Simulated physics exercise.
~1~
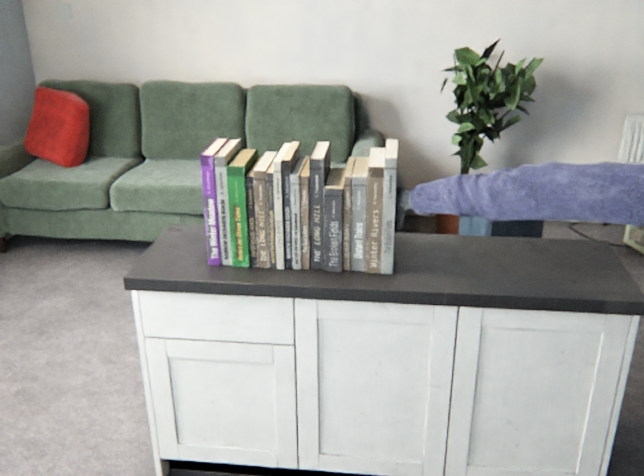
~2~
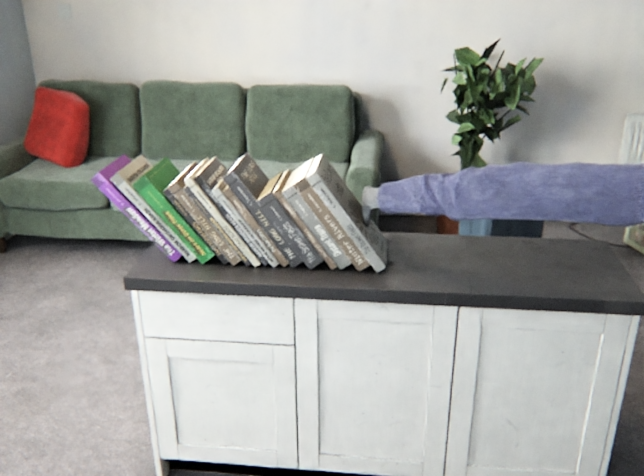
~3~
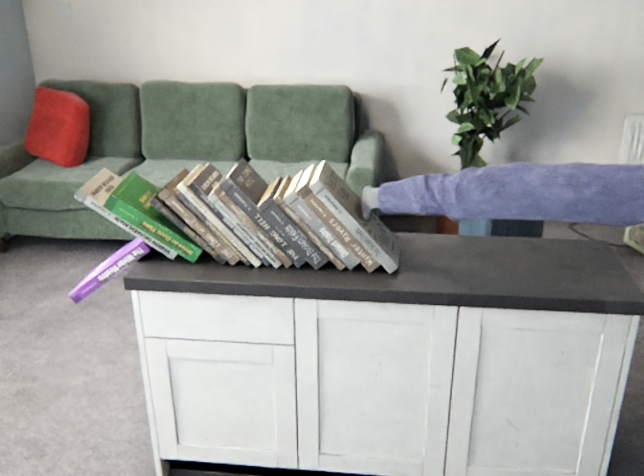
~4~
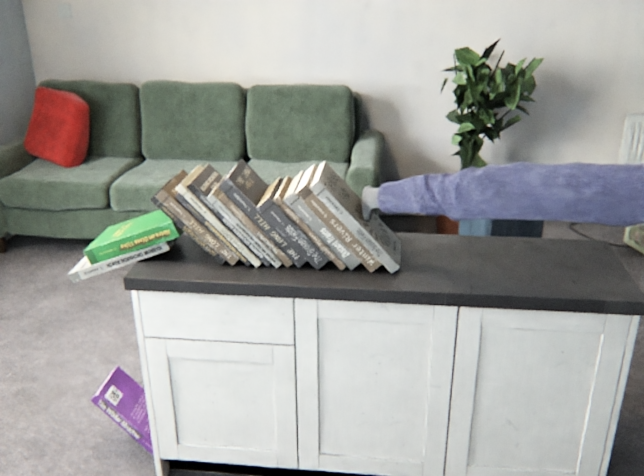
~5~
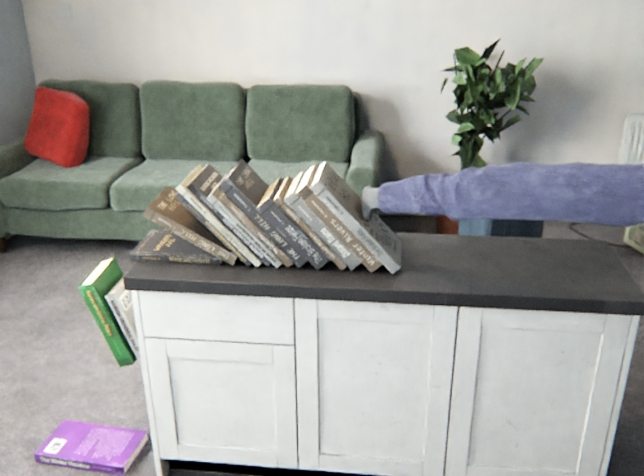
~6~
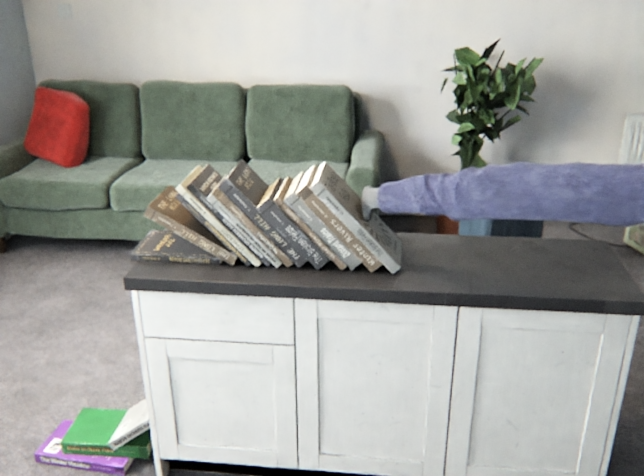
A sleeved arm shoves a row of books left, toppling three onto the floor.
